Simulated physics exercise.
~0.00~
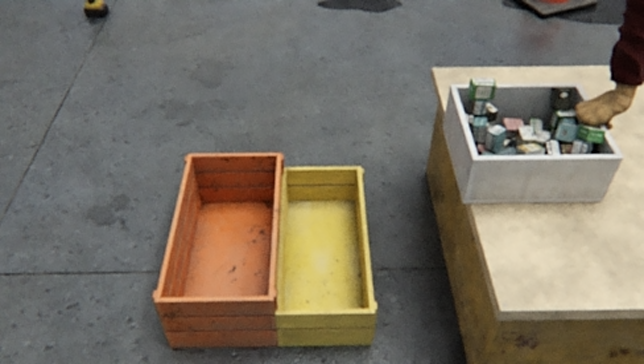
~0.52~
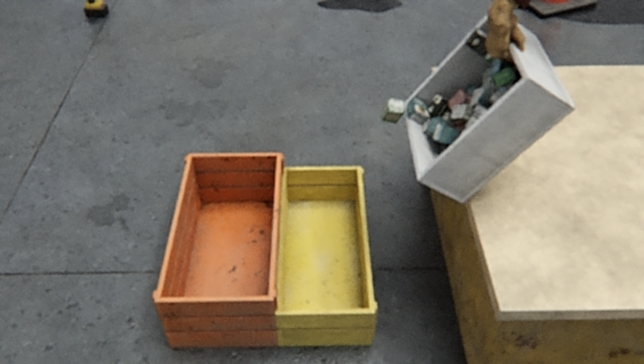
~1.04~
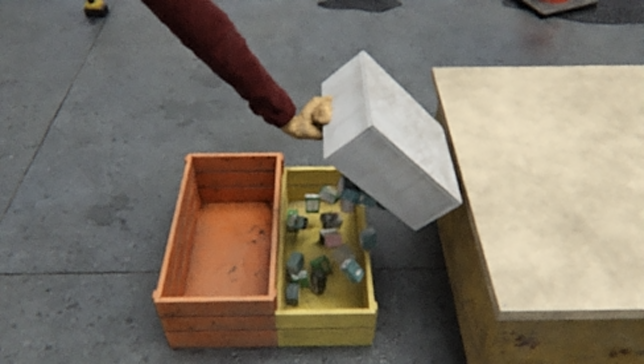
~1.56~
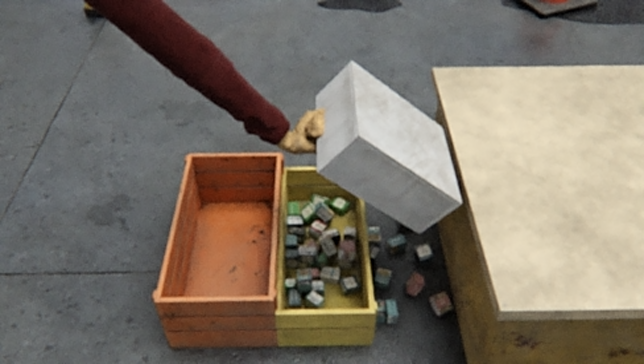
A white box full of small cartons was lifted off a bench by someone's hand and tipped over to the left, spilling its load mostly into the yellow tub, while several landed on the ground beside the bench and the orange tub stayed empty.
